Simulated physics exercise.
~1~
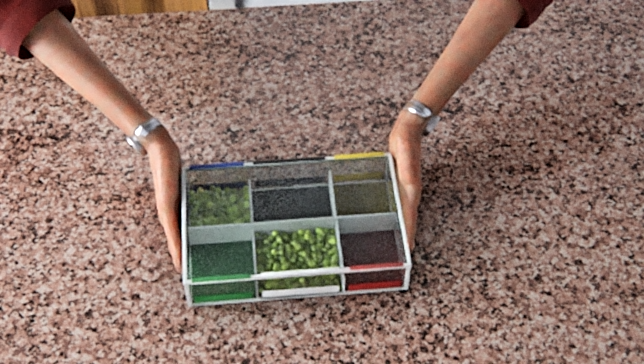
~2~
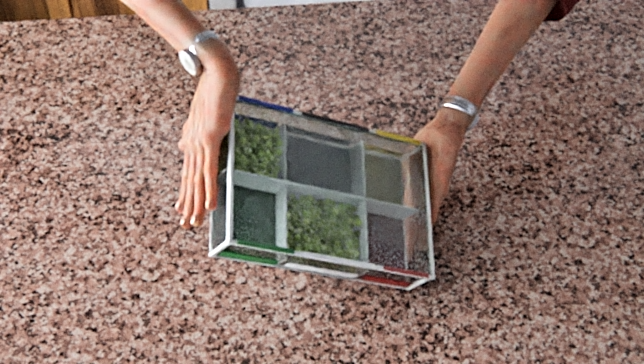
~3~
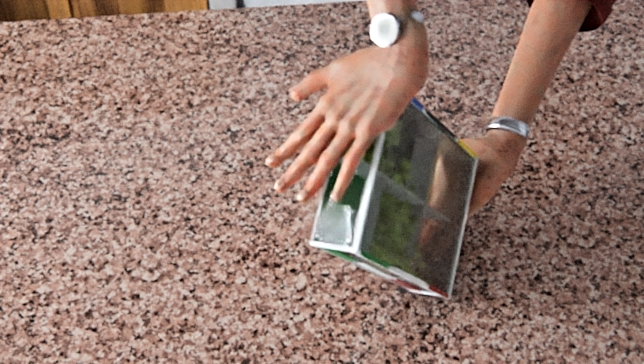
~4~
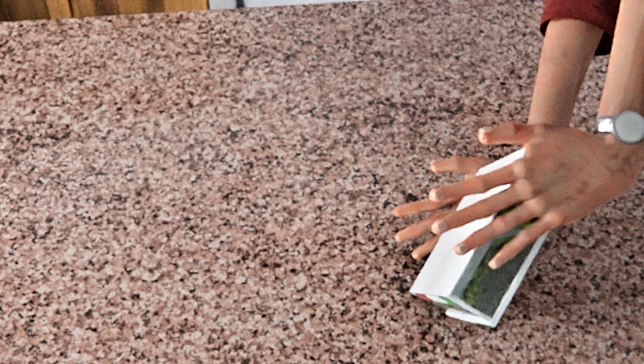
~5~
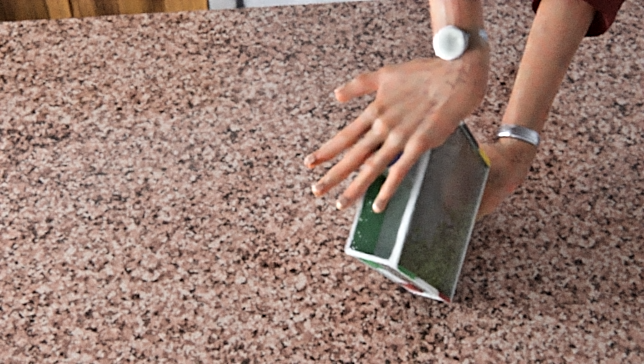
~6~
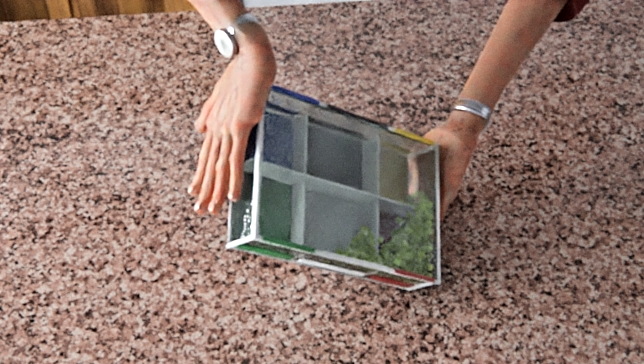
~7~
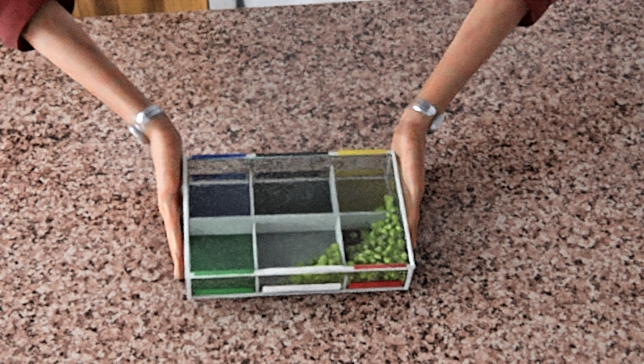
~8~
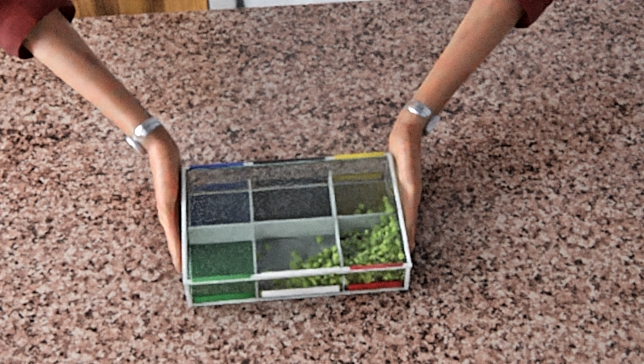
Two hands tilting a clear compartmented box of green peas onto its side and back, leaving most peas at lower right.
